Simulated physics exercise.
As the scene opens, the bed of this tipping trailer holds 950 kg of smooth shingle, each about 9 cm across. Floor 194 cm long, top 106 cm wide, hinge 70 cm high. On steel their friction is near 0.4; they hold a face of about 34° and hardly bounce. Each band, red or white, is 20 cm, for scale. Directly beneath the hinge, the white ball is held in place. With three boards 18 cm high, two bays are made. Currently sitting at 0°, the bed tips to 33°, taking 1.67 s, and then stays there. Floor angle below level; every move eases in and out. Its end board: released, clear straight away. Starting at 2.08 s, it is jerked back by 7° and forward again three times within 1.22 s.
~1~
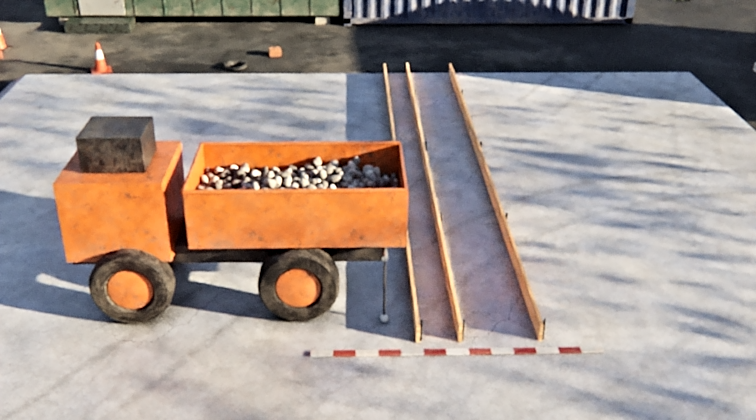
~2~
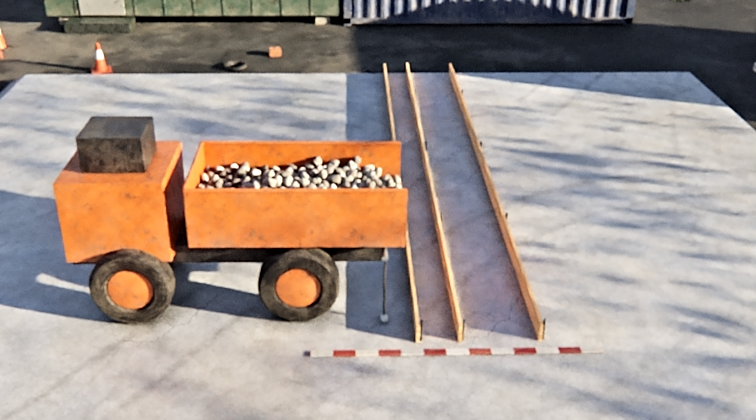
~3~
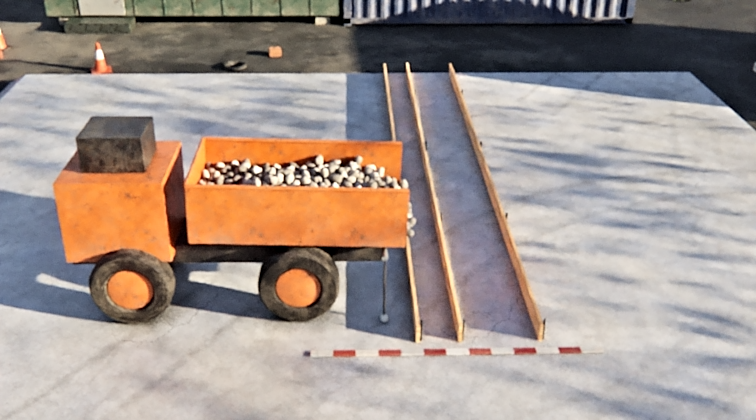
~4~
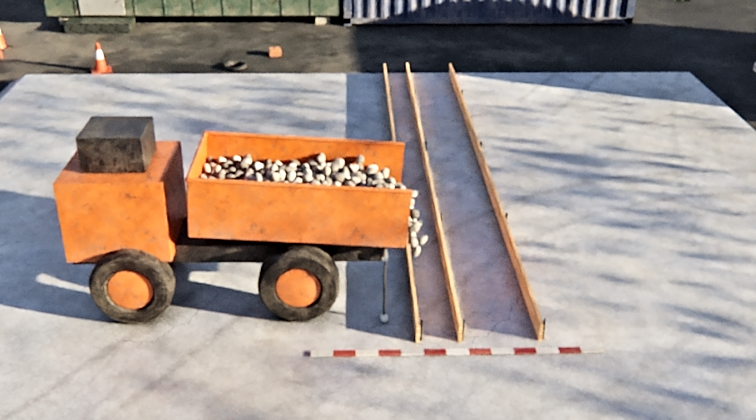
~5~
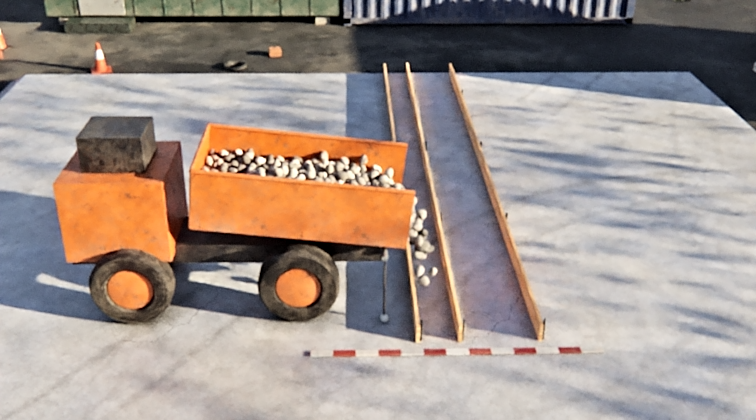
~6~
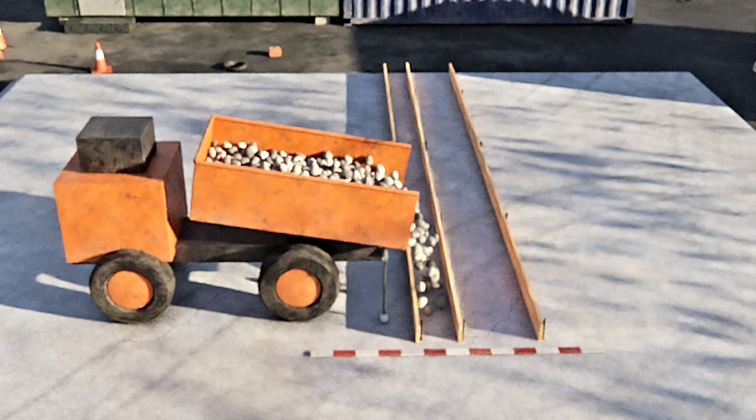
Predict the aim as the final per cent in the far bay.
The final share is about 60 per cent.
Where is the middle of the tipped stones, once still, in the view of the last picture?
Centre estimate: Around (471, 277).
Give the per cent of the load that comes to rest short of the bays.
5 per cent or so.
A little later the floor is at 28°; 80 % in the bed, 1 % short of the bays, 19 % in the near bay, 1 % in the far bay; the foremost stones are at (459, 282).
Then the floor is at 33°; 50 % in the bed, 1 % short of the bays, 35 % in the near bay, 14 % in the far bay; the foremost stones are at (511, 283).
Later still the floor is at 33°; 0 % in the bed, 4 % short of the bays, 29 % in the near bay, 61 % in the far bay, 5 % past the last board; the foremost stones are at (617, 274).
In the end the floor is at 33°; 0 % in the bed, 4 % short of the bays, 29 % in the near bay, 61 % in the far bay, 5 % past the last board; the foremost stones are at (617, 274).
